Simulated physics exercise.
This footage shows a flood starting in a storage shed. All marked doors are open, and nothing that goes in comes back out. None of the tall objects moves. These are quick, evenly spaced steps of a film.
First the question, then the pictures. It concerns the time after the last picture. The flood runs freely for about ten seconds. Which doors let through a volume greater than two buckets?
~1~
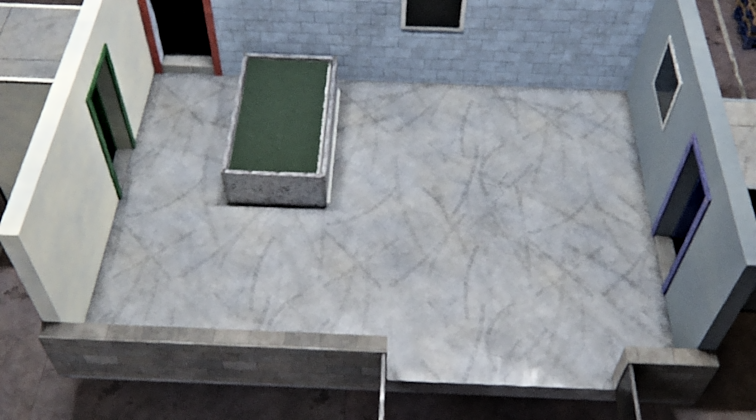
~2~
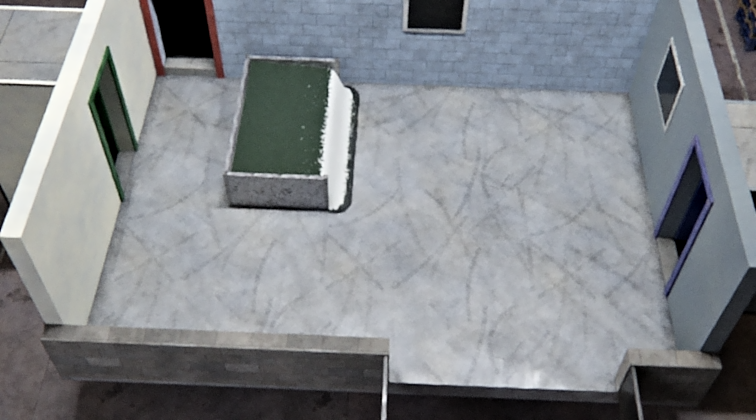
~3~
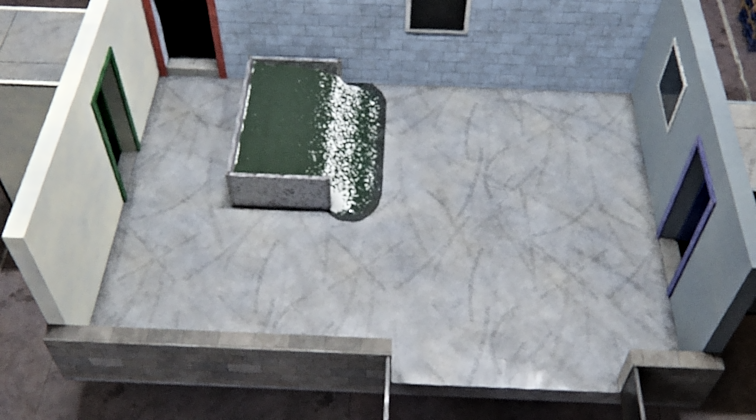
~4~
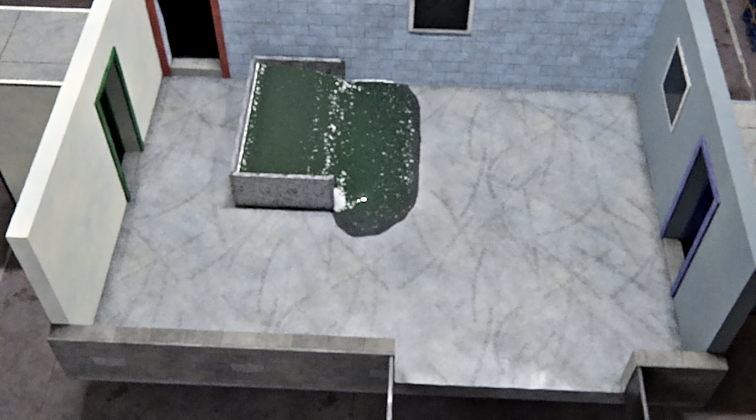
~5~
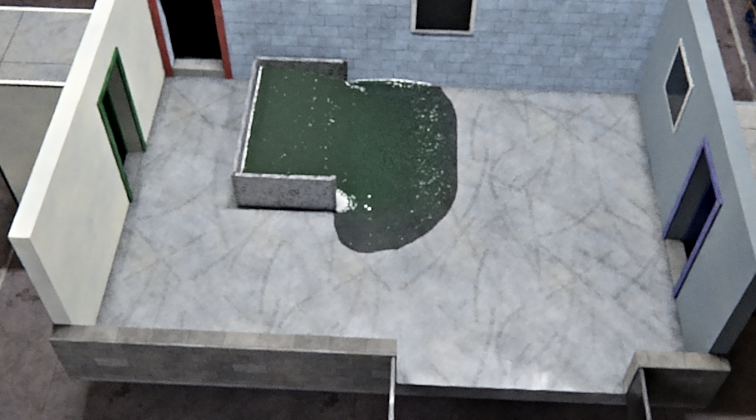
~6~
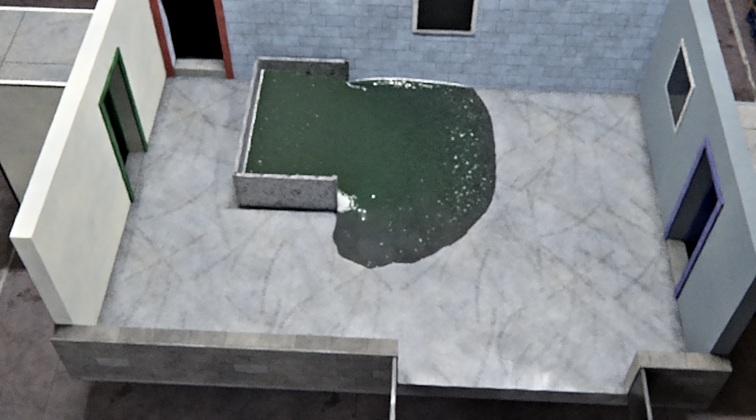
My prediction: The blue door will receive over two buckets; the green door will receive two buckets or fewer; the red door will receive two buckets or fewer.
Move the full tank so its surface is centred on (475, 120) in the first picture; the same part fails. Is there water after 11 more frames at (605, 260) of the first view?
At that place: Wet.
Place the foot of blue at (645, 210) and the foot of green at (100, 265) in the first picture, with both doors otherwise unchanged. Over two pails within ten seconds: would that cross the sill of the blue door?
Result for blue: It breaks the limit.
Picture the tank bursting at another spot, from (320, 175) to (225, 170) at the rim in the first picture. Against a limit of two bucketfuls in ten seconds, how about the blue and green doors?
As it turns out, the blue door falls short while the green door tops the limit.
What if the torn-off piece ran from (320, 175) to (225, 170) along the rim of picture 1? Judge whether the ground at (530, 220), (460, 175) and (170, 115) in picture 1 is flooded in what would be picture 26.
Untouched, untouched, untouched.
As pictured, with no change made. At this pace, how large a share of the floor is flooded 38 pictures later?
Around 60 percent of it.
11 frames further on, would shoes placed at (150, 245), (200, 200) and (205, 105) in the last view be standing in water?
First spot spared, second spot spared, third spot spared.
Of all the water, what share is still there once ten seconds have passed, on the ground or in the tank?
68 %.
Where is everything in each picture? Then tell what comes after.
The first frame shows still water in the water tank at (283, 115).
In the second frame, water pours out at (331, 136) and has run to (343, 88).
In the third frame, water pours out at (333, 139) and has run to (363, 85).
In the fourth frame, the front is at (402, 86), out from the gap at (337, 140).
In the fifth frame, water pours out at (339, 141) and has run to (436, 90).
In the sixth frame, the front is at (469, 91), out from the gap at (340, 141).
A moment on, water covers 40 % of the floor; the blue door not reached, the green door not reached, the red door not reached.
Next, water covers 50 % of the floor; the blue door under two buckets in, the green door not reached, the red door not reached.
Then, water covers 55 % of the floor; the blue door over two buckets in, the green door not reached, the red door not reached.
Later, water covers 60 % of the floor; the blue door over two buckets in, the green door not reached, the red door not reached.
In the end, water covers 85 % of the floor; the blue door over two buckets in, the green door not reached, the red door not reached.
